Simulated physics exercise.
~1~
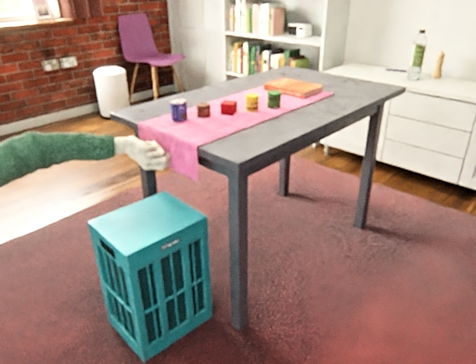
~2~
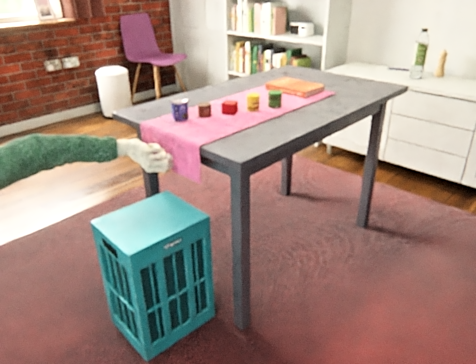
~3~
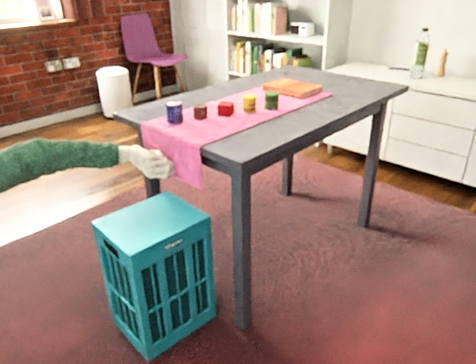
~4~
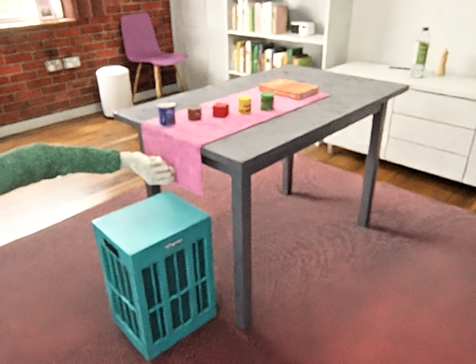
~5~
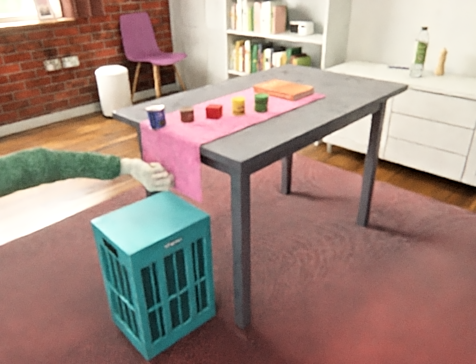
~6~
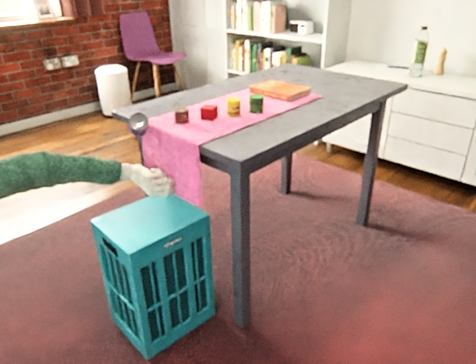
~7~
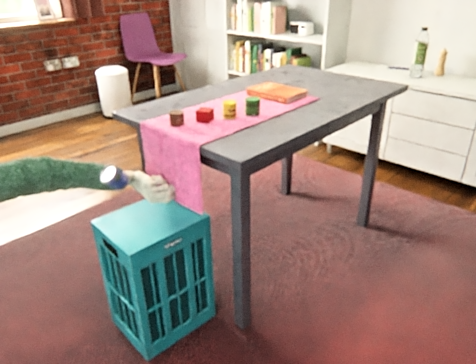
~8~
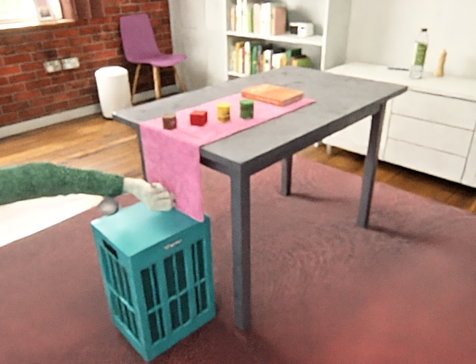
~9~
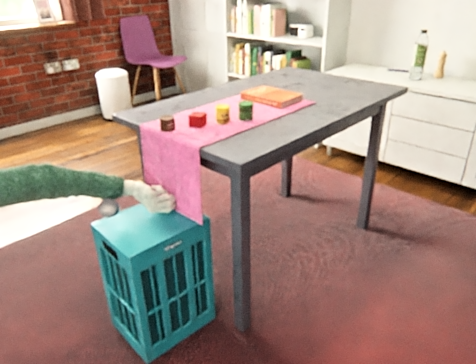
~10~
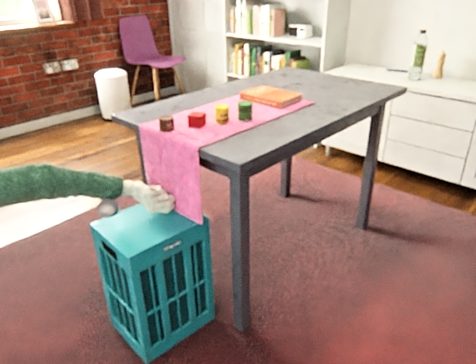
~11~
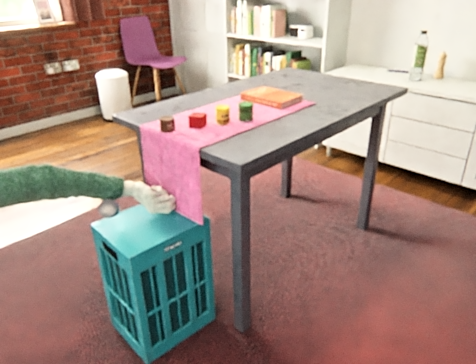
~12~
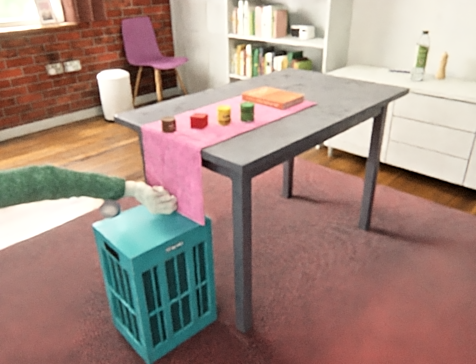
In a room with a brick wall at the left and white shelves and drawers behind, a slightly swaying view looks down on a grey table. A pink cloth along it holds a row of small containers, blue, brown, red, yellow and green, with an orange block behind them, while a turquoise crate stands below. From the left, a gloved hand in a green sleeve slowly pulls the hanging end downward, and the row slides left. The blue can tips off the edge and drops beside the crate. The pulling stops with the hem at the crate and the other four still standing on the table.
